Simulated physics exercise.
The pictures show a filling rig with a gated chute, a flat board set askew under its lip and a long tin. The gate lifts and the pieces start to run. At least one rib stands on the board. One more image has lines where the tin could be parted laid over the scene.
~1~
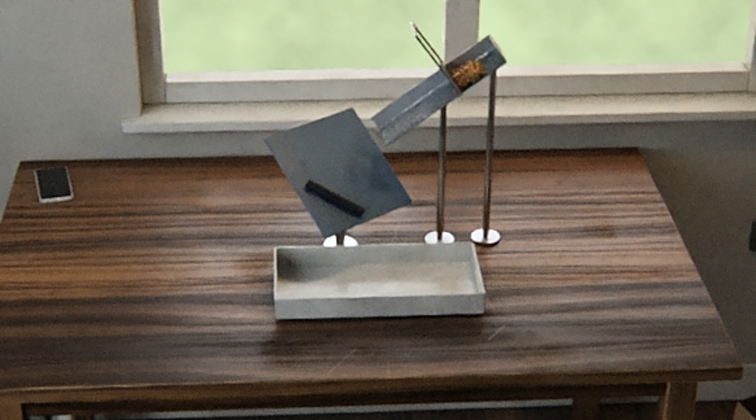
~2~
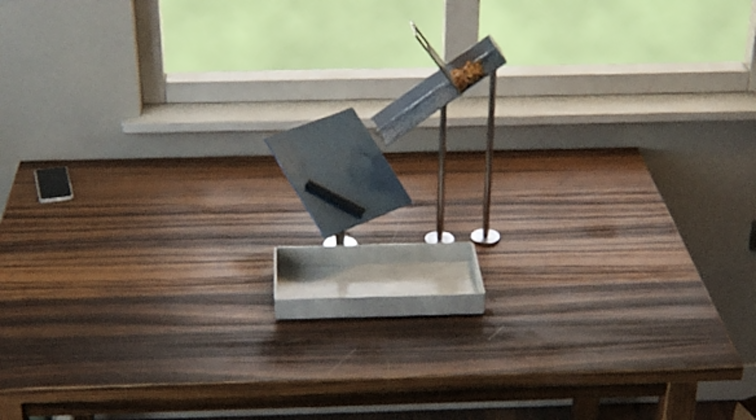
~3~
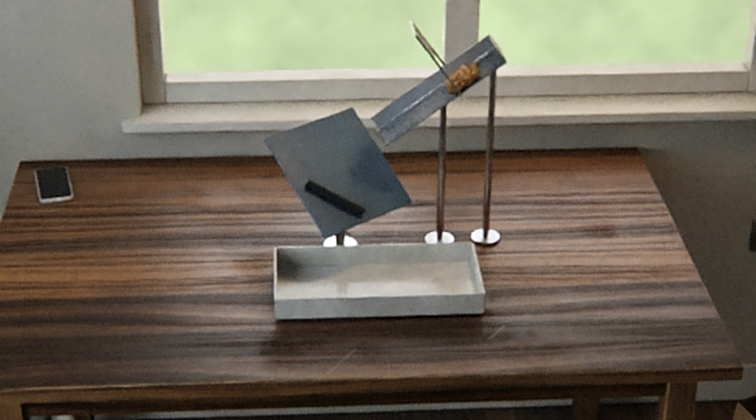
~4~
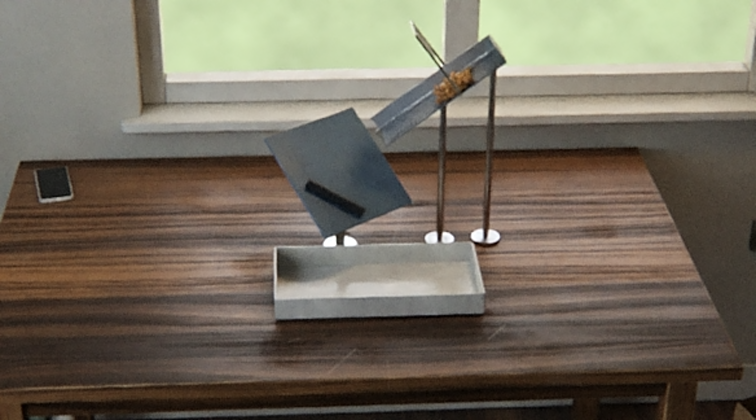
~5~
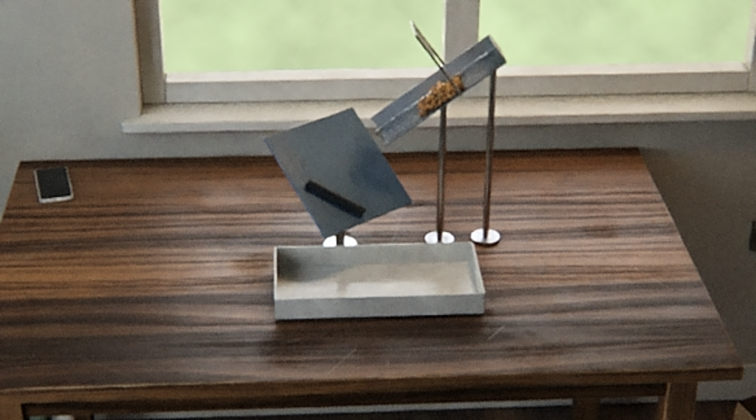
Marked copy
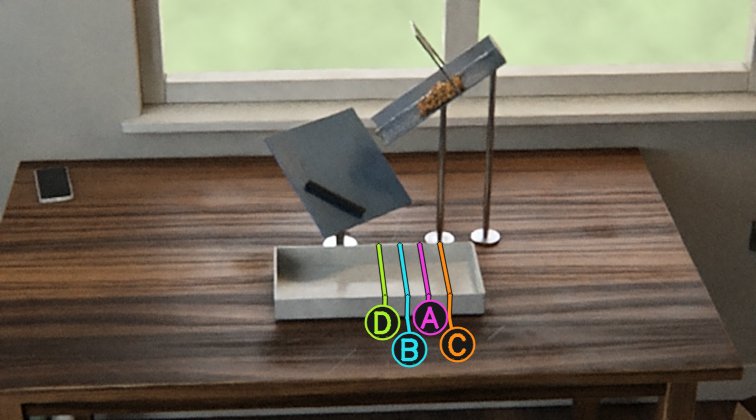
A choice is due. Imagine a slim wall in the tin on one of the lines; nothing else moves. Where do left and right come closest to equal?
The best line is B.
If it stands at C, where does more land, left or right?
More lands on the left.
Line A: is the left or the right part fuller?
More lands on the left.
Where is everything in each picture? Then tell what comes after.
Load behind the gate near (468, 77), round wooden beads; lip of the chute near (384, 139), sloping fairly steeply, in the first frame.
Middle of the board near (340, 170), tilted fairly steeply; middle of its low edge near (370, 220); of its high edge near (310, 122), in the second frame.
Front corners of the tin near (276, 299) and (484, 293), empty; front of the load near (449, 87), in the third frame.
Middle of the load near (455, 86); its front near (438, 101), close to a quarter of the way to the lip; rib from (309, 180) to (366, 210), in the fourth frame.
Middle of the load near (440, 96); its front near (421, 114), close to half of the way to the lip, in the fifth frame.
On the marked copy, line A crosses the front rim at (428, 295); line B crosses the front rim at (407, 295); line C crosses the front rim at (449, 294); line D crosses the front rim at (385, 296).
Choosing A, of what is caught, all but a few on the left of the divider, a small share on the right.
Choosing B, of what is caught, close to half on the left of the divider, close to half on the right.
Choosing C, of what is caught, all but a few on the left of the divider, a small share on the right.
Choosing D, of what is caught, only a few on the left of the divider, all but a few on the right.
